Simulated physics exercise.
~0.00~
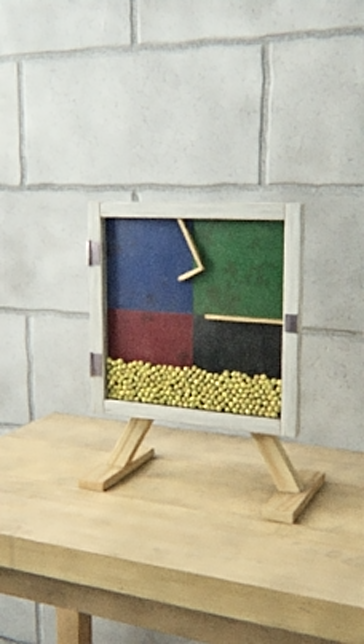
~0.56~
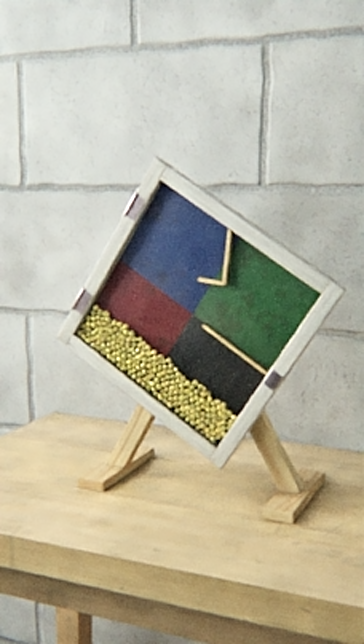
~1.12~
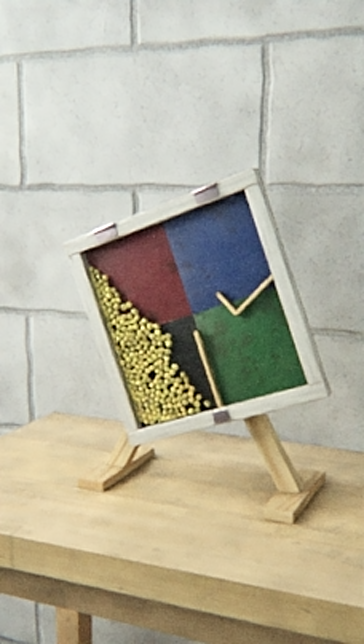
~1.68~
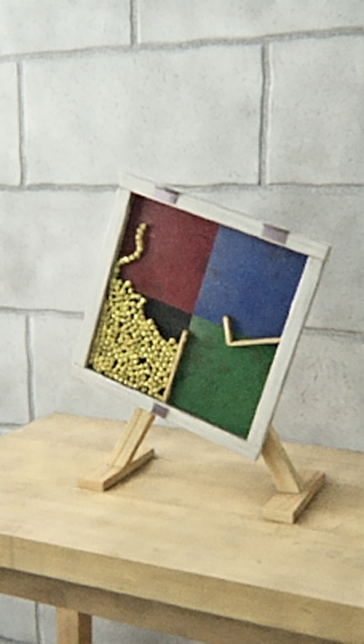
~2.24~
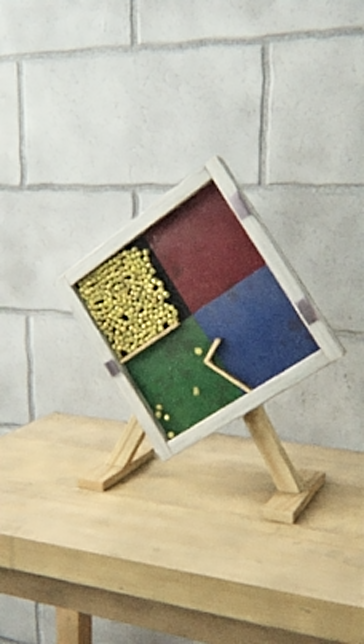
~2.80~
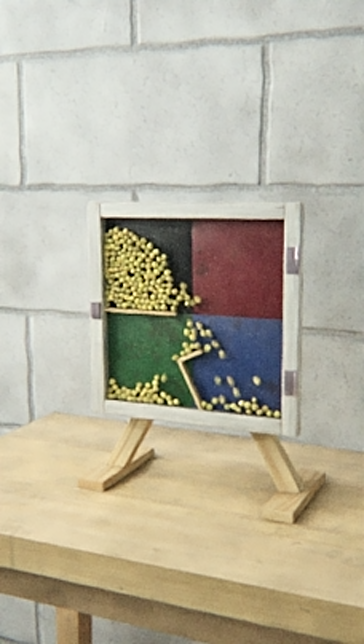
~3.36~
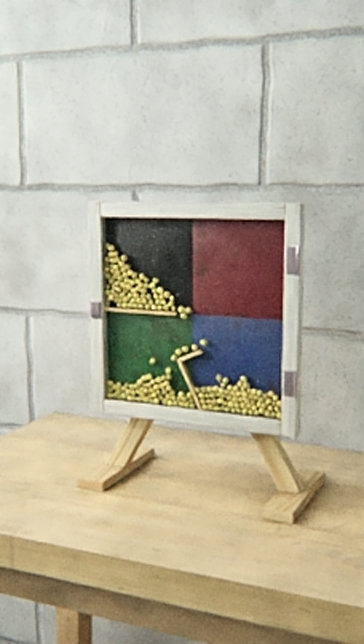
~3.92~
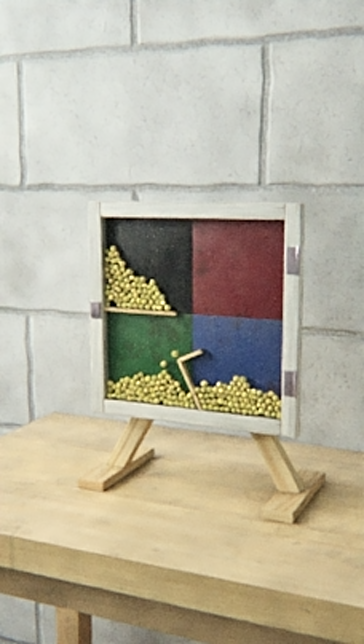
On a wooden table before a pale block wall, a square framed case on splayed legs holds a level layer of small yellow beads beneath blue, green, red and black quarters. The case turns clockwise, and the beads slide into a steep heap along its left side. As the black quarter rises, a thin ledge holds most of them there while a few drop into green. Upside down, the case stops, and beads spill off the ledge's end past a bent strip. They settle with a sloping heap left in black, others piled across green and blue, and red empty.
